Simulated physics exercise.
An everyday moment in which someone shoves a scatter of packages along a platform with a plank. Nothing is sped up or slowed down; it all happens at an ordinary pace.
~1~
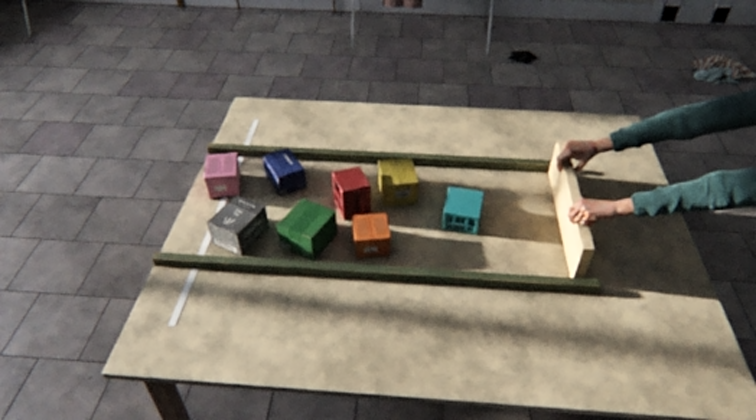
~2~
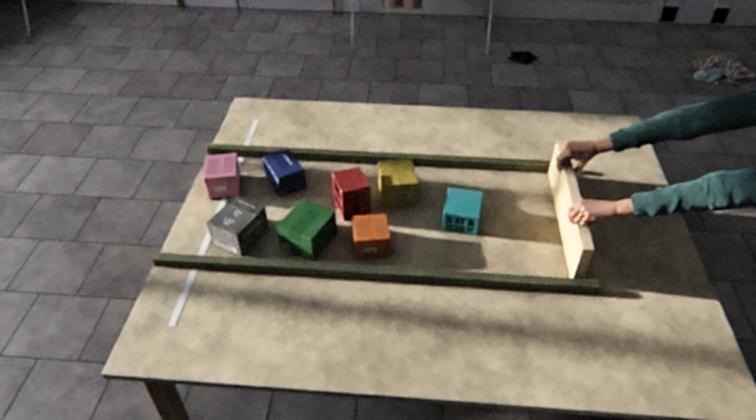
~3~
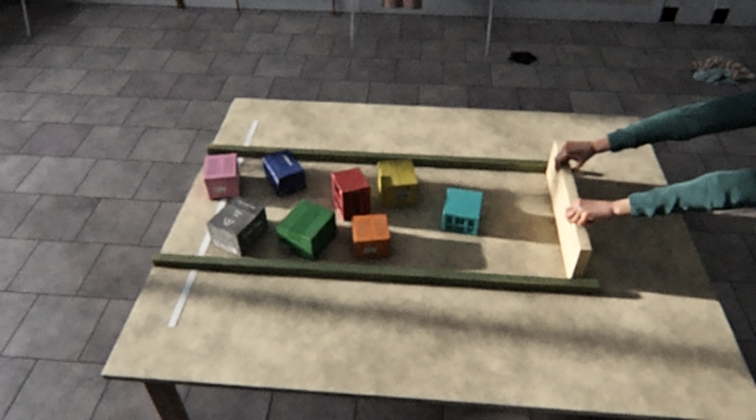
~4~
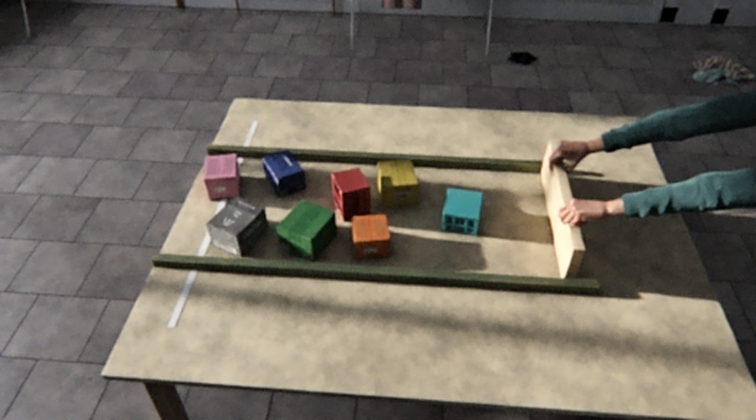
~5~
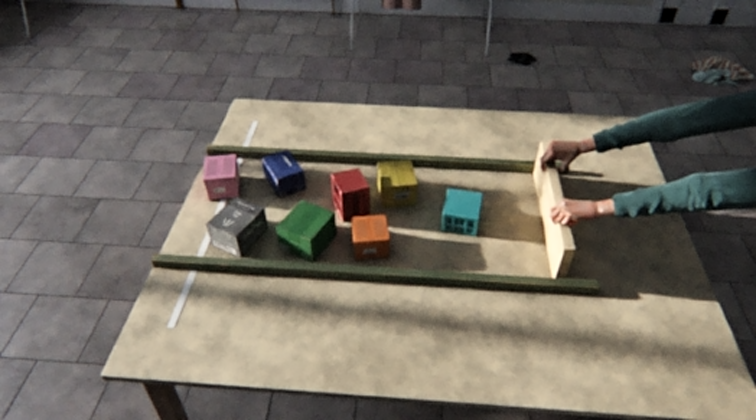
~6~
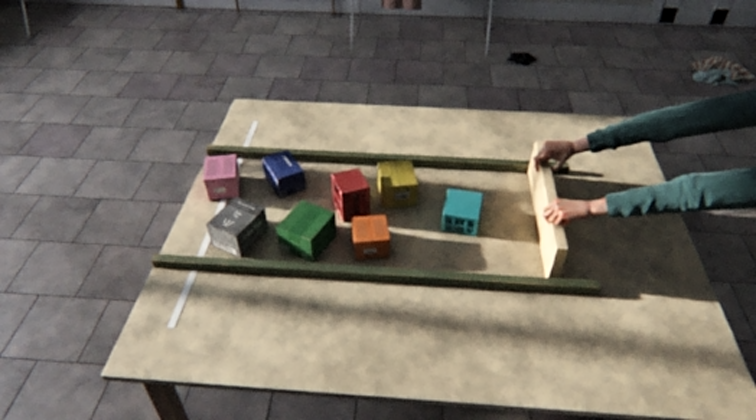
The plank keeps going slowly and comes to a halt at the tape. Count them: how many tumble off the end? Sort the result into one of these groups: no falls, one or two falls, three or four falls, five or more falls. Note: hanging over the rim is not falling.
Five or more falls.
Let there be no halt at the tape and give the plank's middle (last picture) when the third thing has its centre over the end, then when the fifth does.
It sits around (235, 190) and after that around (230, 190).
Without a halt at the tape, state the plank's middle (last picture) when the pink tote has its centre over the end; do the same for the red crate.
I reckon its middle sits around (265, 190) and then around (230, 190).
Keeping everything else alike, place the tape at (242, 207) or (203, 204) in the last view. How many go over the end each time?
You'd count 2 the first time and 5 the second.
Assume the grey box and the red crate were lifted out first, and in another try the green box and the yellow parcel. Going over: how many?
Tally per try: 3 / 3.
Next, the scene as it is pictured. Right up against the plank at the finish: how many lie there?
My count gives 3.
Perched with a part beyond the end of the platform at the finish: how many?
Counting them gives 0.
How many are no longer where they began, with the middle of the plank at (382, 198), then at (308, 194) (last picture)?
Counts: 4 / 7.
Early on, none off yet; pink tote at rest near (223, 178); grey box at rest near (238, 226); blue parcel at rest near (284, 173).
A while later, none off yet; pink tote travelled a little near (208, 176); grey box travelled about its own width near (178, 224); blue parcel travelled about its own width near (242, 167).
Finally, the number that fall off is five or more; lost, red crate, green box, blue parcel, grey box and pink tote.
